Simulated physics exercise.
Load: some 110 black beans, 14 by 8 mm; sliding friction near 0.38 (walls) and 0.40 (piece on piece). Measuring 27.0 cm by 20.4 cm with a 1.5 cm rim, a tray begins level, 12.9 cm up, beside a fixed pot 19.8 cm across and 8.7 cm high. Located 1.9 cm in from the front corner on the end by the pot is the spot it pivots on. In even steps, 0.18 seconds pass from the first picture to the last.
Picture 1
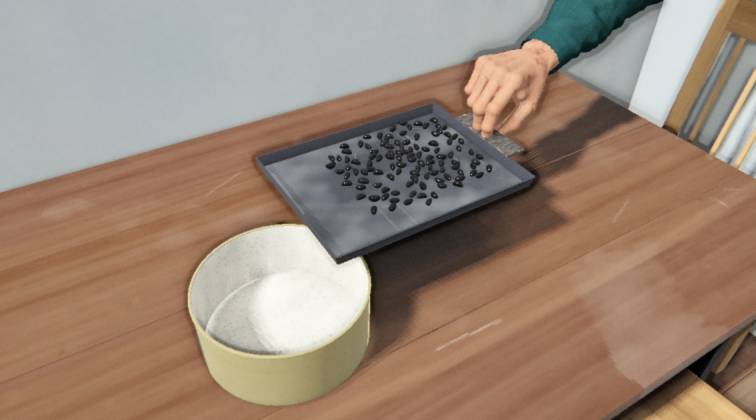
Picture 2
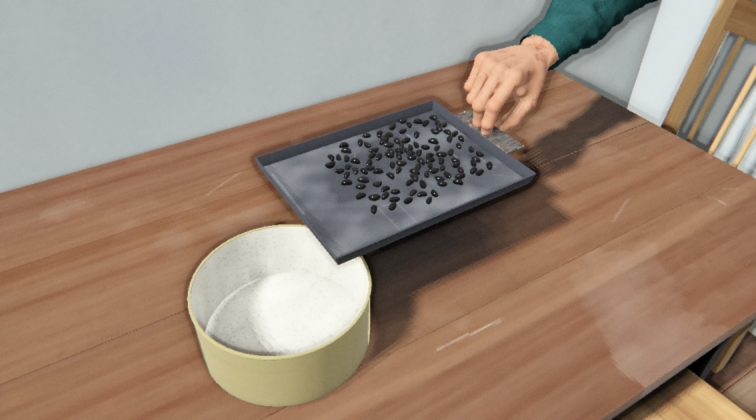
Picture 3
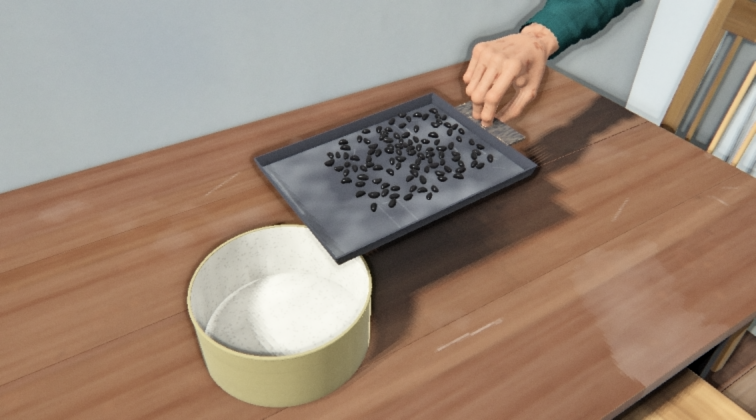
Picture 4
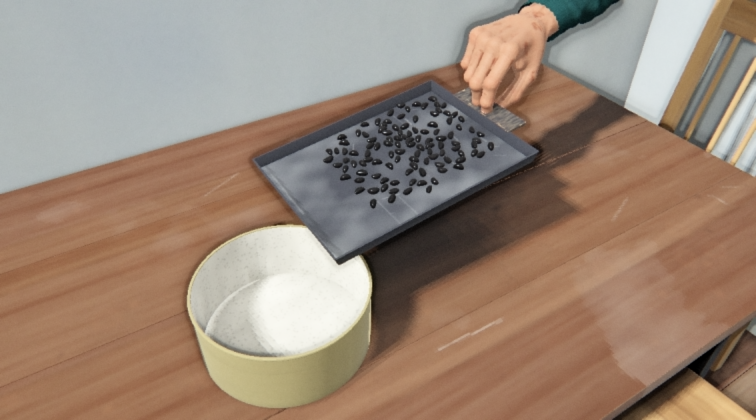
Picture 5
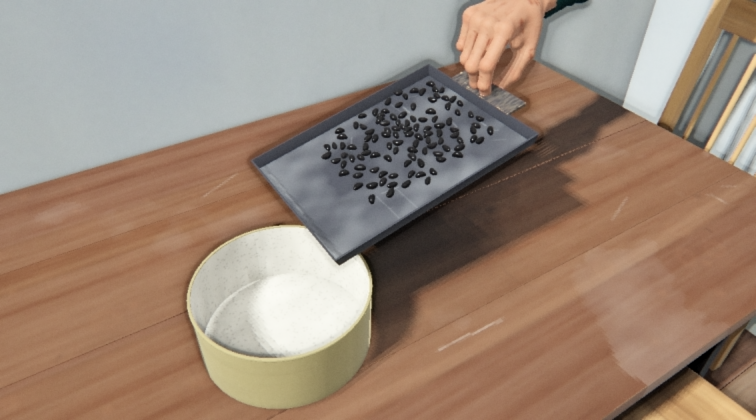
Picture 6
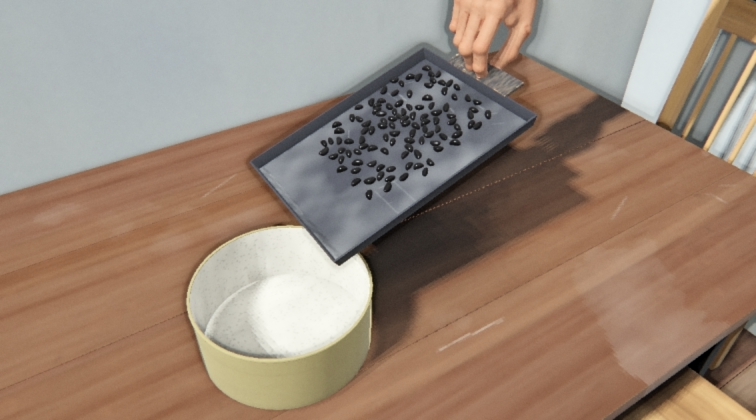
A dark grey tray scattered with small black beans sits above a brown wooden table, seen from above at an angle, against a pale wall. A pale yellow-green pot with white contents stands at its lower left, and part of a wooden chair shows at right. A green-sleeved hand raises the tray's far end, gradually then more steeply, while the beans barely shift on it and the camera stays still.
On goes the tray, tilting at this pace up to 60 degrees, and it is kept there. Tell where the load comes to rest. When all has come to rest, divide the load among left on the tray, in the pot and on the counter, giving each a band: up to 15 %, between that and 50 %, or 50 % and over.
Tray: Between 15 and 50 %; pot: Between 15 and 50 %; counter: Between 15 and 50 %.
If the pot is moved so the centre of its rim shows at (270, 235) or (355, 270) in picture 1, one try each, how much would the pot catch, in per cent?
Close to 65 in a hundred, then close to 10 in a hundred.
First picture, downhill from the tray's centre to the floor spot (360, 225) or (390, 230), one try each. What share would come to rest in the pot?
Roughly 75 % for the first direction, roughly 45 % for the second.
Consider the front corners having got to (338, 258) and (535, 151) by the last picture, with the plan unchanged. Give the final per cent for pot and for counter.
Pot: 75, counter: 0.
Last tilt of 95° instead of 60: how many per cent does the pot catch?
Around 60 in a hundred.
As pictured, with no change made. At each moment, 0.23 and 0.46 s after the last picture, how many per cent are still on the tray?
I'd say roughly 100, then roughly 45.
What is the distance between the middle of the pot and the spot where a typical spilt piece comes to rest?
Distance: Some 20 cm.
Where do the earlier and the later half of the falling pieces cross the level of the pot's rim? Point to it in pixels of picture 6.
At roughly (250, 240) first, later on at (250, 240).
Then, 0.14 s after the last picture, tilt 42 degrees; the tray holds 100 %, the pot 0 %.
Then, 0.23 s after the last picture, tilt 56 degrees; the tray holds 100 %, the pot 0 %.
Then, 0.46 s after the last picture, tilt 60 degrees; the tray holds 45 %, the pot 20 %.
In the end, tray 30 %, pot 40 %, counter 30 %.
